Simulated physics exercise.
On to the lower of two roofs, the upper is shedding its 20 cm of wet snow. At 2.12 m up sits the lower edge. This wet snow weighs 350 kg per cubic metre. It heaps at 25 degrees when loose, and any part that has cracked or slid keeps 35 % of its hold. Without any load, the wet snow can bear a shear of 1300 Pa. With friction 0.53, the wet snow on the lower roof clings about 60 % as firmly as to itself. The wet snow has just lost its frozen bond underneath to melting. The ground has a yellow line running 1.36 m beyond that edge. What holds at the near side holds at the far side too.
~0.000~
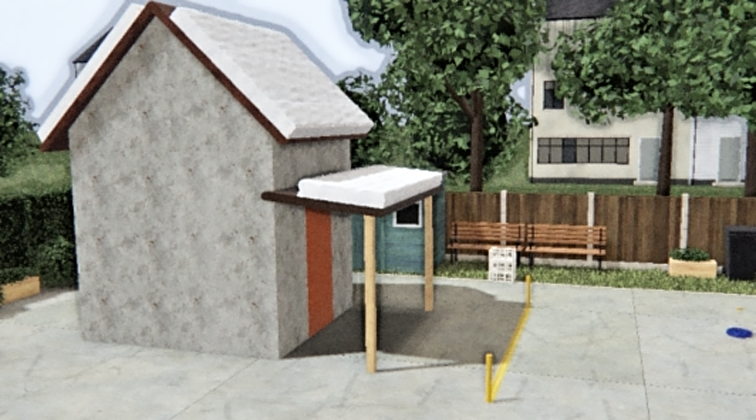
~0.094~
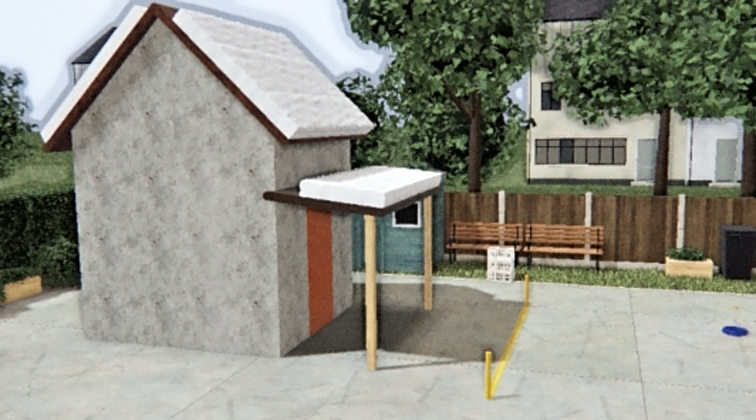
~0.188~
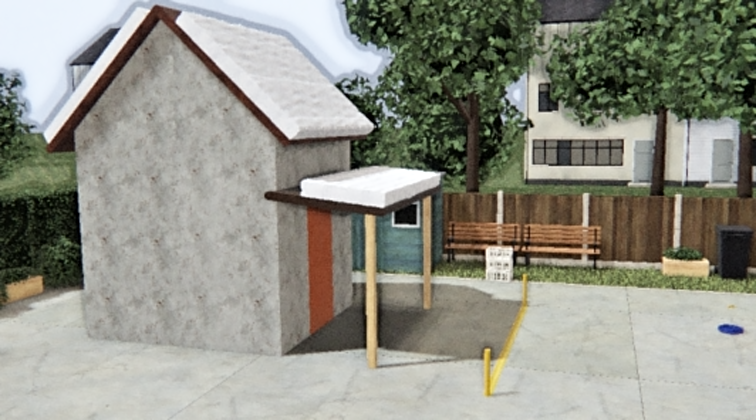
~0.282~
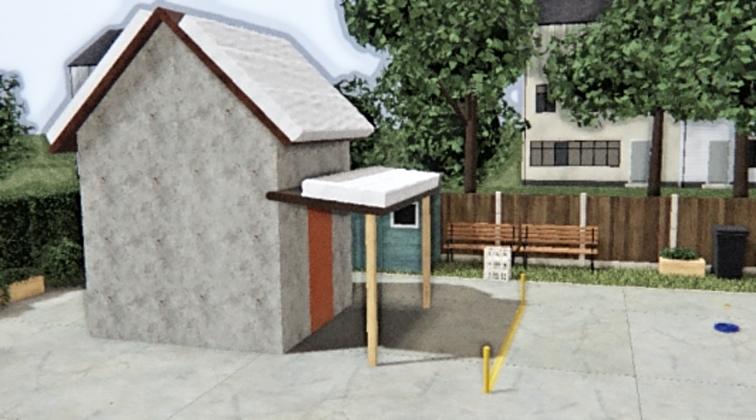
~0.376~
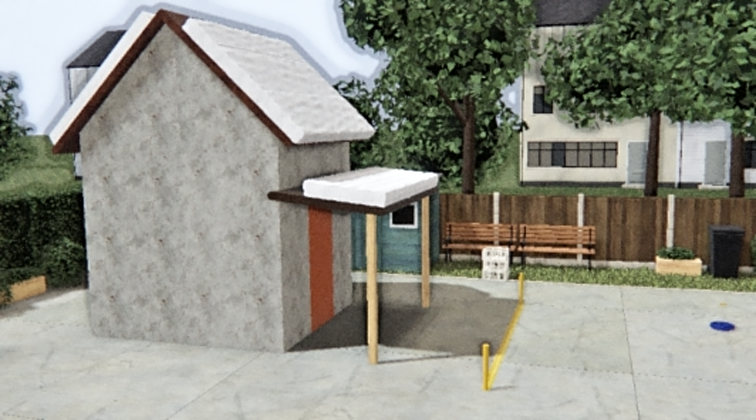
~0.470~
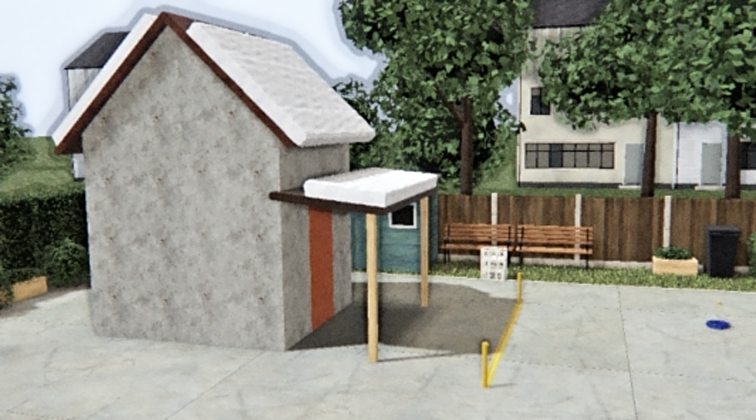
White snow on the low porch roof of a small grey building creeps very slightly outward over the edge in one piece, above a paved yard with a yellow line, while the snow on the steep upper roof shows little visible change.
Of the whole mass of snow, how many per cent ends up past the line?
0 %.
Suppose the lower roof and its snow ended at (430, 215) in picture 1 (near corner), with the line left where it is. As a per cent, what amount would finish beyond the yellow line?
Estimate: Around 0 per cent.
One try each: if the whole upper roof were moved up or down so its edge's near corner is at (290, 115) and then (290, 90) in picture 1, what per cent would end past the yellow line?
Roughly 0 per cent first and 0 per cent second.
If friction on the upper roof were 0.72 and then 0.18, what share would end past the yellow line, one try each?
First some 0 %, after that some 0 %.
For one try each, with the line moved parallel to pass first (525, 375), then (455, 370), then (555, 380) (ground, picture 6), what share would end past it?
0 %, 0 %, 0 %.
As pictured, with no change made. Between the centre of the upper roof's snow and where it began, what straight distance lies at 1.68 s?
I'd put it near 1.4 m.
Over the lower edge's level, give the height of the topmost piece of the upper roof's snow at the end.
1.5 m.
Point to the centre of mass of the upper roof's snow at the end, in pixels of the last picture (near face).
(314, 151) or thereabouts.
After 1.03 s, none is below the lower edge and 0 % is past the line.
After 1.68 s, none is below the lower edge and 0 % is past the line.
After 2.34 s, none is below the lower edge and 0 % is past the line.
After 3.00 s, none is below the lower edge and 0 % is past the line.
After 3.10 s, none is below the lower edge and 0 % is past the line.
